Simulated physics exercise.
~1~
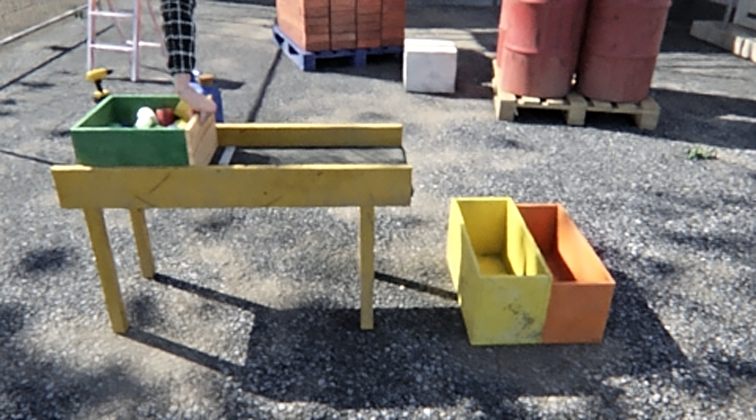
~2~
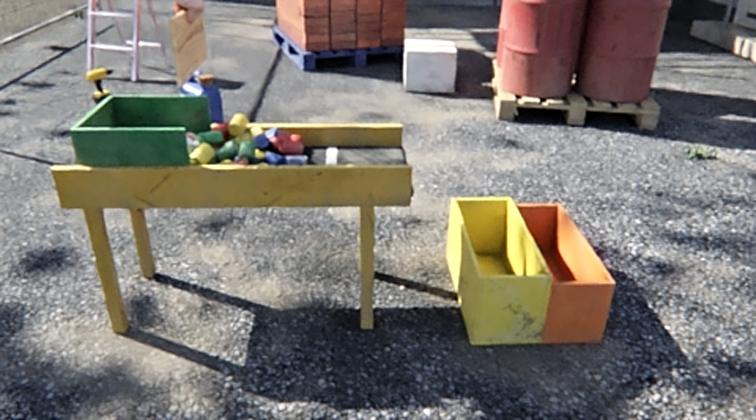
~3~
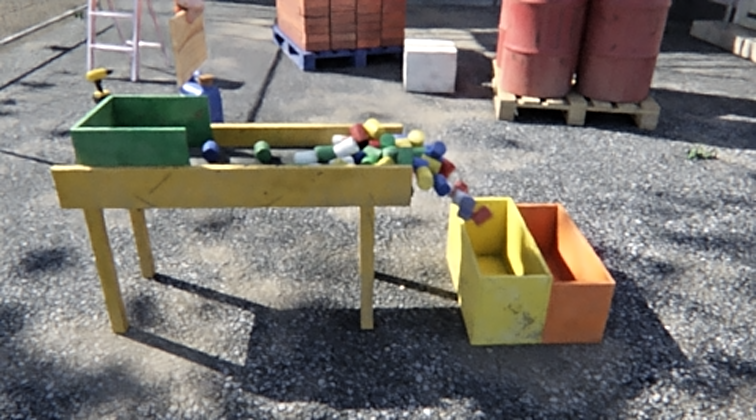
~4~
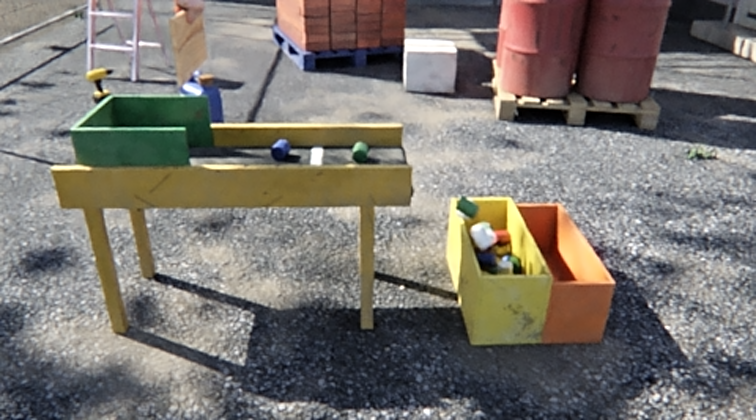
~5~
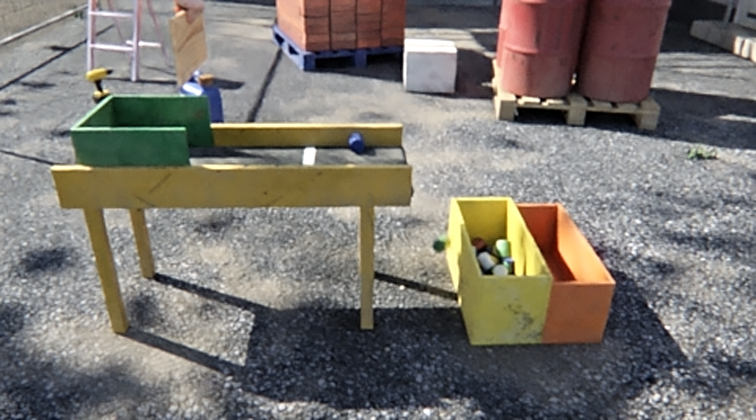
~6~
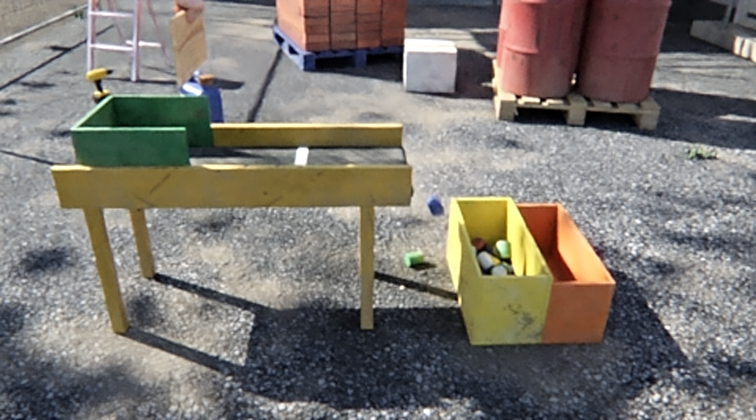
On a sunlit patch of asphalt, a green box full of small colourful pieces sits at the left of a yellow table with a dark belt, while a yellow tote and an orange tub stand to the right. A hand in a checked sleeve holds a wooden gate at the box, then the gate is up and the pieces ride rightward in a cluster. They pour off the end and tumble into the yellow tote. A few stragglers follow, and a green one drops short onto the ground. The last blue piece falls short of the tote too, leaving the orange tub empty.
